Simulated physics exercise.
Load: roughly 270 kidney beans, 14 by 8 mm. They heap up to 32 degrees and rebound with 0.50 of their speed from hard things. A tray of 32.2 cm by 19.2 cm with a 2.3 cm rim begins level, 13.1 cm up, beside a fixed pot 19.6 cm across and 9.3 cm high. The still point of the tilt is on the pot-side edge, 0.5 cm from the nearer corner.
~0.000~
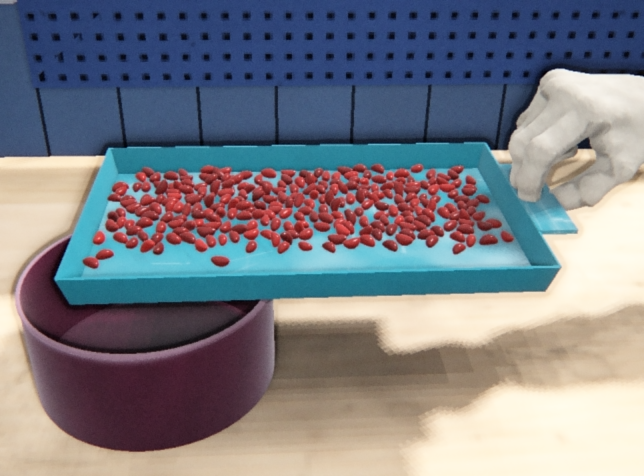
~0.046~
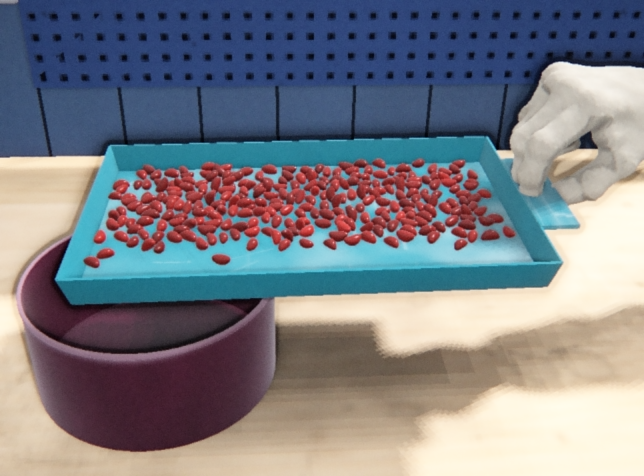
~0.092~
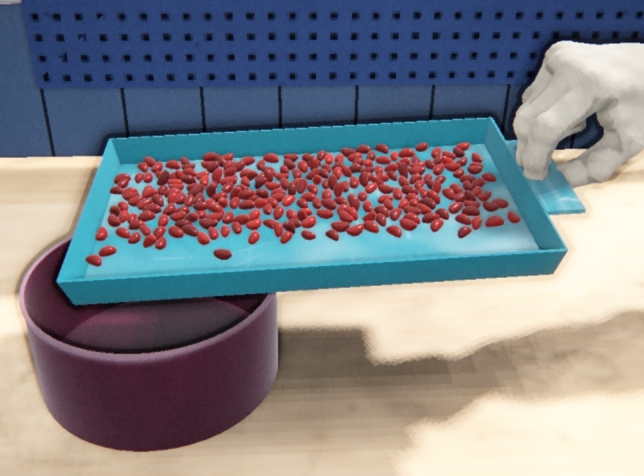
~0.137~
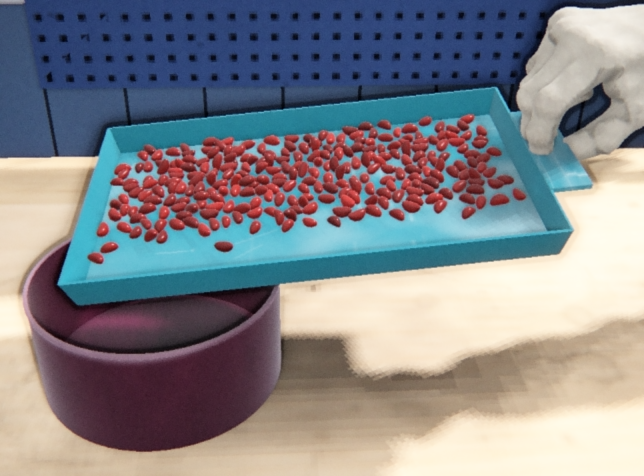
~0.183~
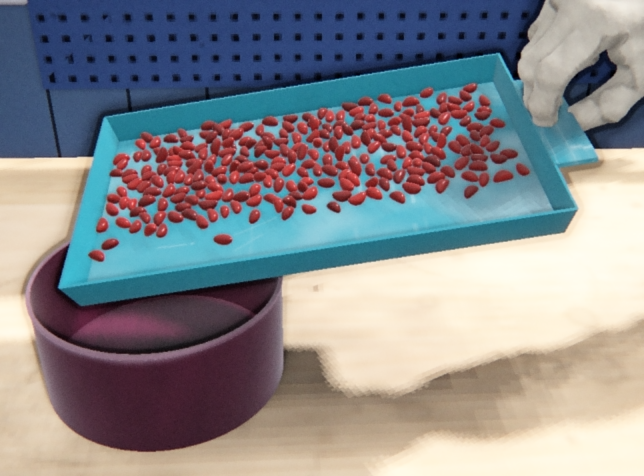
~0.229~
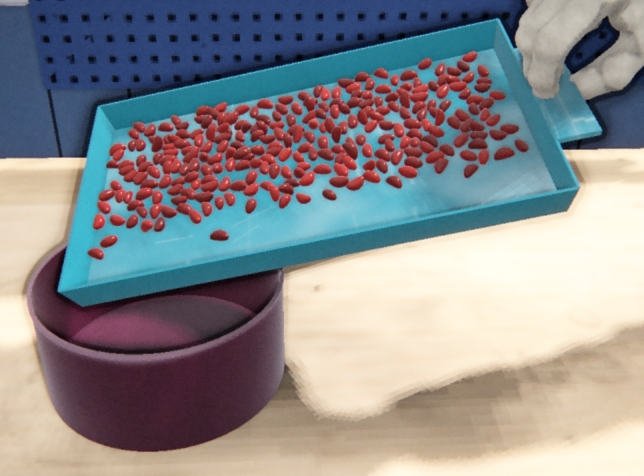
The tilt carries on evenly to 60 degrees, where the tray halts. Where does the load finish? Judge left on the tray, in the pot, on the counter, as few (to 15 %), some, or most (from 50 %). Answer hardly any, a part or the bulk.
Left on the tray: A part; in the pot: Hardly any; on the counter: The bulk.
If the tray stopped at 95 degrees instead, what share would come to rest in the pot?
Then about 0 per cent.
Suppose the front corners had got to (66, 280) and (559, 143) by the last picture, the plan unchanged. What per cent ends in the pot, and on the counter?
Pot 5, counter 55.
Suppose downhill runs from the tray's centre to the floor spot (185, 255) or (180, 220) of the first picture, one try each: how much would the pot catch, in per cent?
About 0 and 20 per cent.
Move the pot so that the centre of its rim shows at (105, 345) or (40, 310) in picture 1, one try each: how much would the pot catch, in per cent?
Some 60 and 40 per cent.
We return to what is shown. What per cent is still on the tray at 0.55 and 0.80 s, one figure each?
In turn: 100, 55.
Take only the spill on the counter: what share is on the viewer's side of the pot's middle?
Some 100 per cent.
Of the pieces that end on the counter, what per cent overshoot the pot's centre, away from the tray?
Some 90 per cent.
Then, at 0.42 s, tilt 40 degrees; the tray holds 100 %, the pot 0 %.
Then, at 0.55 s, tilt 55 degrees; the tray holds 100 %, the pot 0 %.
After 0.80 s, tilt 60 degrees; the tray holds 55 %, the pot 0 %.
At rest (2.4 s), tray 35 %, pot 0 %, counter 65 %.
